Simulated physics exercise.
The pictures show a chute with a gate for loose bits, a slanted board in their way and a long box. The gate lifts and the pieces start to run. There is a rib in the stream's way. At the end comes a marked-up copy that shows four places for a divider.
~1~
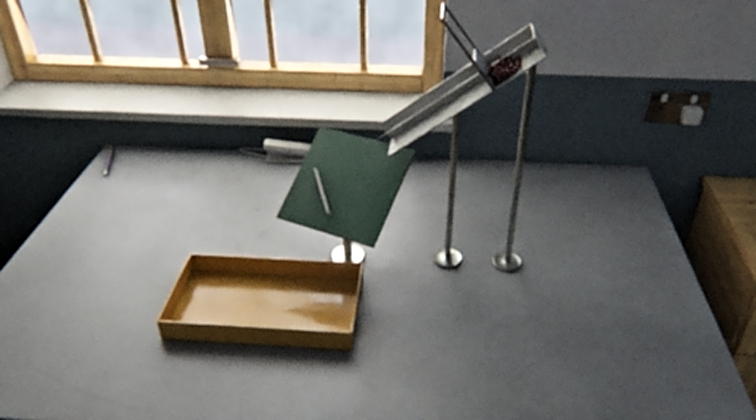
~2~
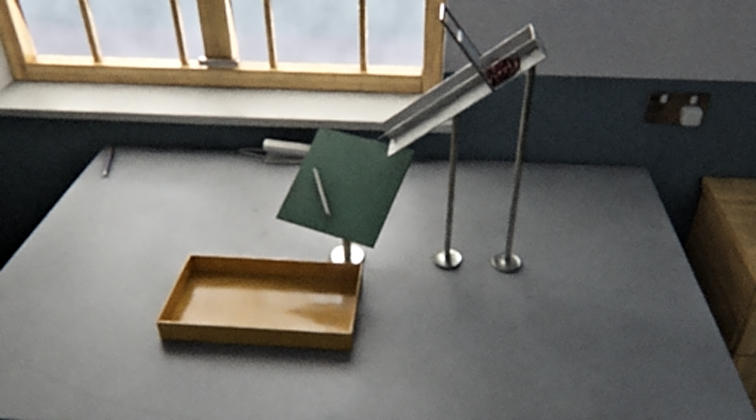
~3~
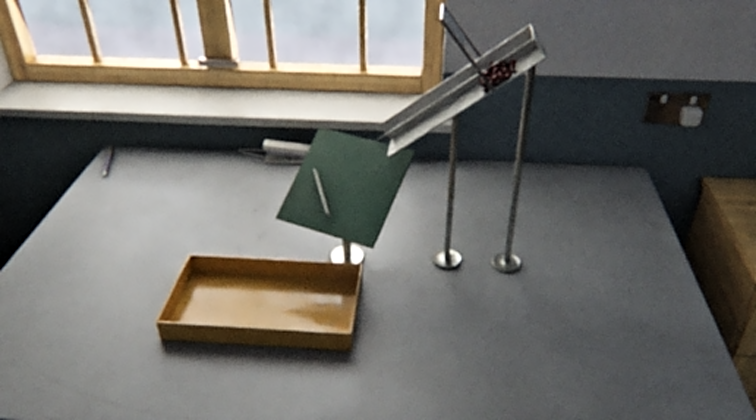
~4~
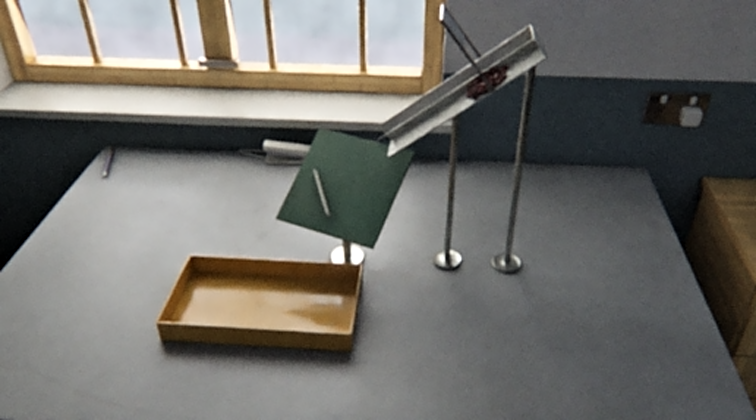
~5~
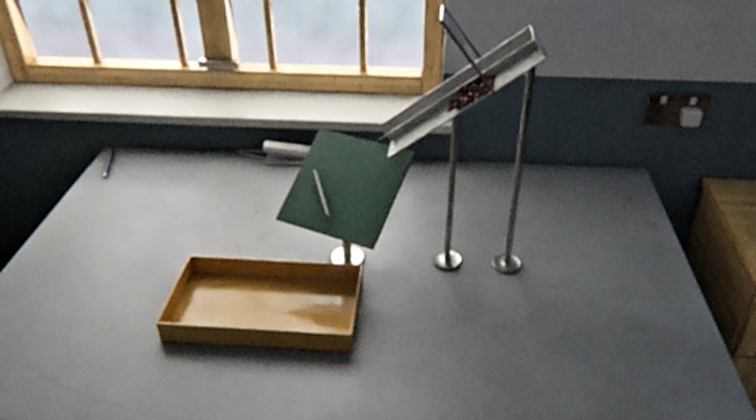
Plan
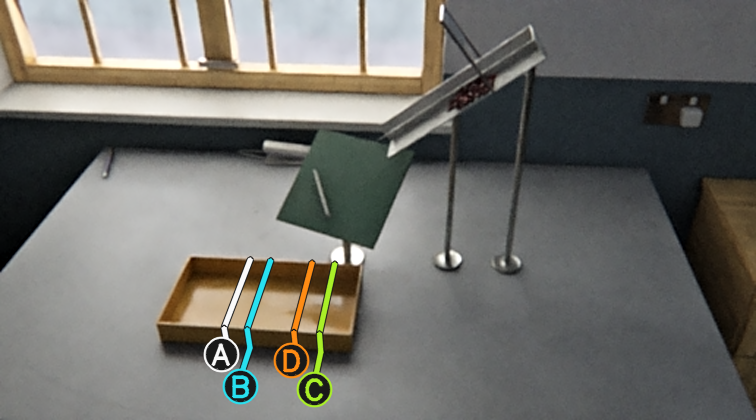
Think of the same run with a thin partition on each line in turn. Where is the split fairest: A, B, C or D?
The best line is C.
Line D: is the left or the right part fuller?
Right.
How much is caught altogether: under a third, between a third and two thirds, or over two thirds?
About that: Over two thirds.
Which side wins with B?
Right.
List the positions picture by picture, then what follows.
The first picture shows load behind the gate (501, 70), kidney beans; lip of the chute (390, 147), sloping fairly steeply.
The second picture shows middle of the board (345, 184), tilted fairly steeply; middle of its low edge (322, 232); of its high edge (366, 139).
The third picture shows front corners of the box (156, 321) and (350, 333), empty; front of the load (482, 82).
The fourth picture shows middle of the load (484, 85); its front (468, 97), roughly a quarter of the way to the lip; rib from (314, 169) to (327, 214).
The fifth picture shows middle of the load (472, 91); its front (450, 110), roughly a third of the way to the lip.
On the marked copy, line A crosses the front rim at (224, 327); line B crosses the front rim at (247, 328); line C crosses the front rim at (319, 332); line D crosses the front rim at (294, 331).
If A is chosen, of what is caught, not one piece on the left of the divider, every piece on the right.
If B is chosen, of what is caught, just a few on the left of the divider, almost all on the right.
If C is chosen, of what is caught, roughly half on the left of the divider, roughly half on the right.
If D is chosen, of what is caught, about a tenth on the left of the divider, almost all on the right.
